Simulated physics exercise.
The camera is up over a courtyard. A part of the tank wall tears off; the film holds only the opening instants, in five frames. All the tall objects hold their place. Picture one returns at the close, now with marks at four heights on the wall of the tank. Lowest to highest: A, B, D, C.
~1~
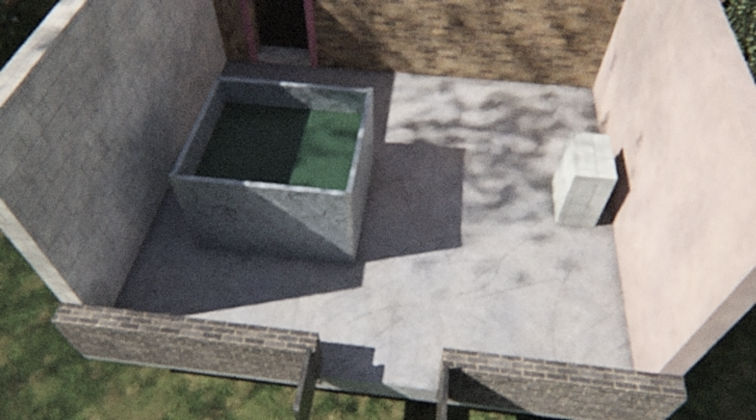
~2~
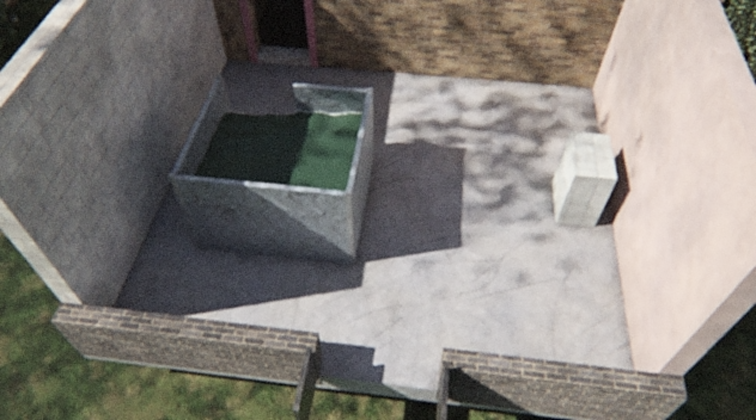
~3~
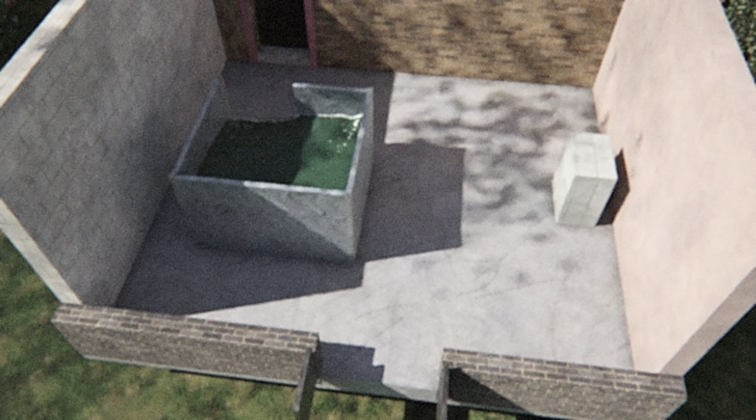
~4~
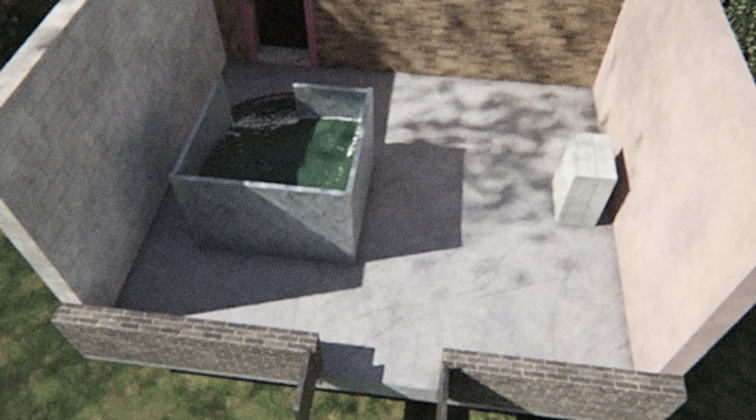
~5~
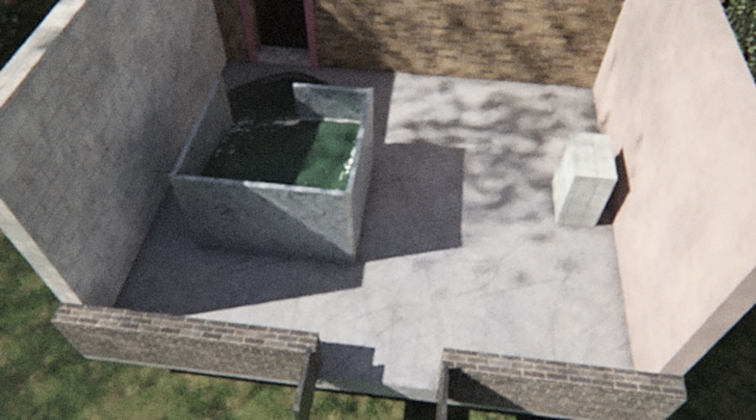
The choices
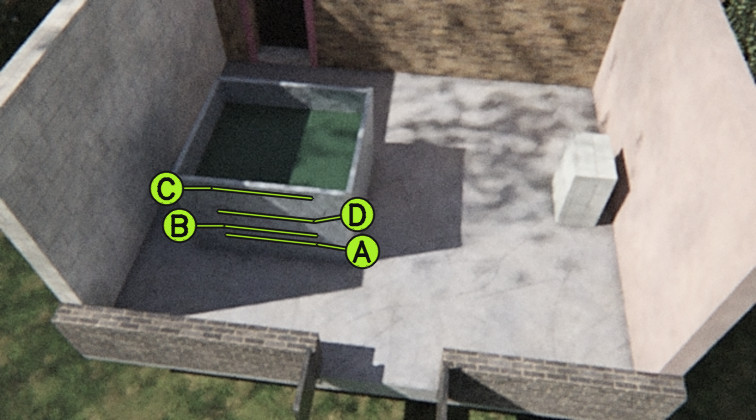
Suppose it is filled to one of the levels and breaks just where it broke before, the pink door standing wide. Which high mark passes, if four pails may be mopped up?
Go for A.
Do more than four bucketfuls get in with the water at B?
Yes.
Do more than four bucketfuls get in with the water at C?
Yes.
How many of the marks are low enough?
One of them.
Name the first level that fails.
B.
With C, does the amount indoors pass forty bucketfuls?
Yes, clearly.
In lime, A at (271, 239); B at (269, 230); C at (260, 193); D at (266, 216); from the bottom up A, B, D, C.
With A, a bucket or two gets in.
With B, about 11 bucketfuls get in.
With C, dozens of bucketfuls pour in.
With D, dozens of bucketfuls pour in.
